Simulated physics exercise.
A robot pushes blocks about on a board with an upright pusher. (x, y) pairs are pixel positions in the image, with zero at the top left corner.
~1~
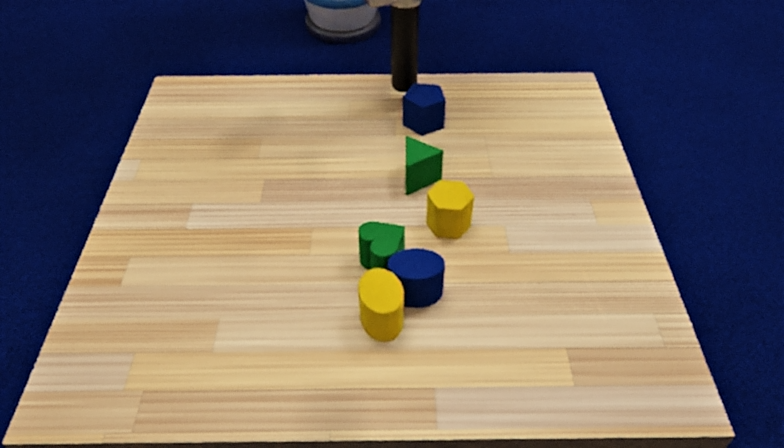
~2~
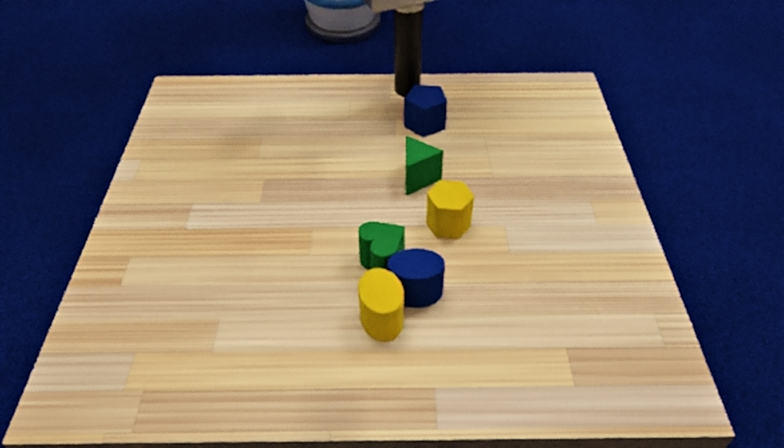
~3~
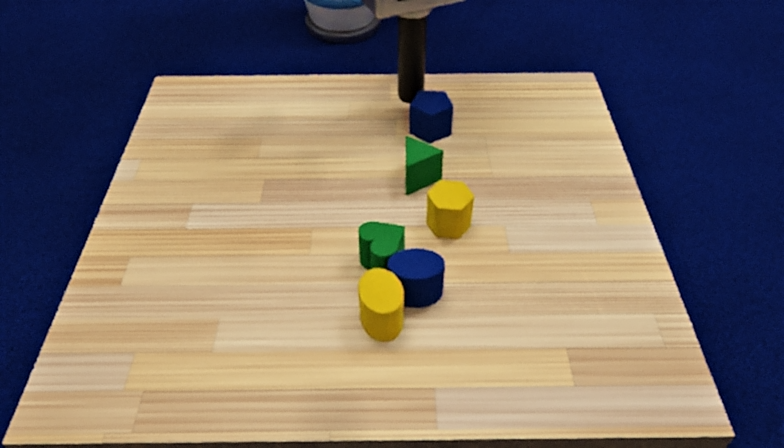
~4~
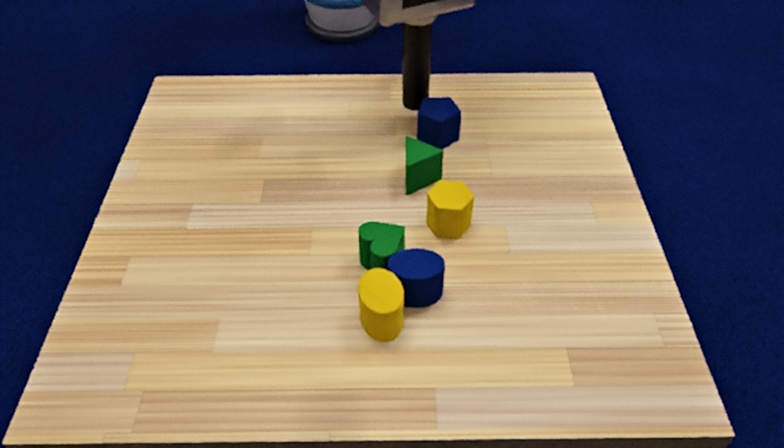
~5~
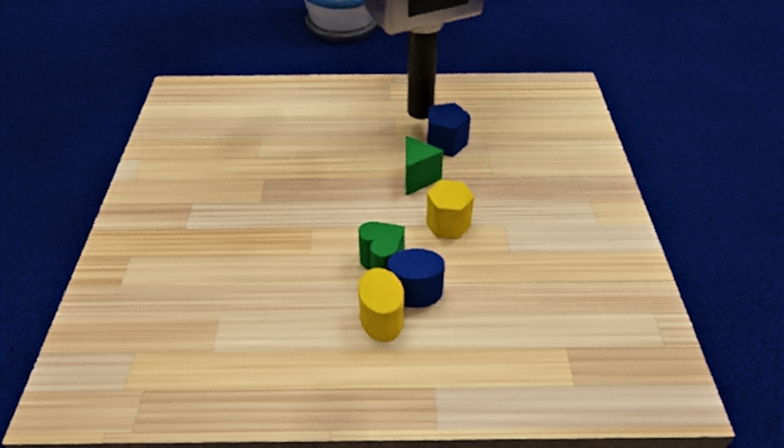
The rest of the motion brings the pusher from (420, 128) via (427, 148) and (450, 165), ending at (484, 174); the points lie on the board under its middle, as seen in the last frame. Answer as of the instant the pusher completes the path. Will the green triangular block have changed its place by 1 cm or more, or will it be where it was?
Stays put.
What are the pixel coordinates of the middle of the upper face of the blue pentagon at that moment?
Around (509, 129).
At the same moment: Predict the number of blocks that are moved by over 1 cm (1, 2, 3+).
I expect one block to move.
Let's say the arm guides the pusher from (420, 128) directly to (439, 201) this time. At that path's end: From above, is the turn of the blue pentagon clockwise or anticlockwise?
Answer: Anticlockwise.
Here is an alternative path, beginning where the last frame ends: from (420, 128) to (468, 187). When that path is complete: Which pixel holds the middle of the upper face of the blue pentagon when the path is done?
At roughly (491, 135).
On the path given first. One third of the way, pusher (428, 133); blue pentagon (462, 124), turned 50° anticlockwise.
Two thirds of the way, pusher (452, 151); blue pentagon (486, 130), turned 105° anticlockwise.
At the end, pusher (486, 159); green triangular block unmoved; blue pentagon (509, 129), turned 135° anticlockwise.
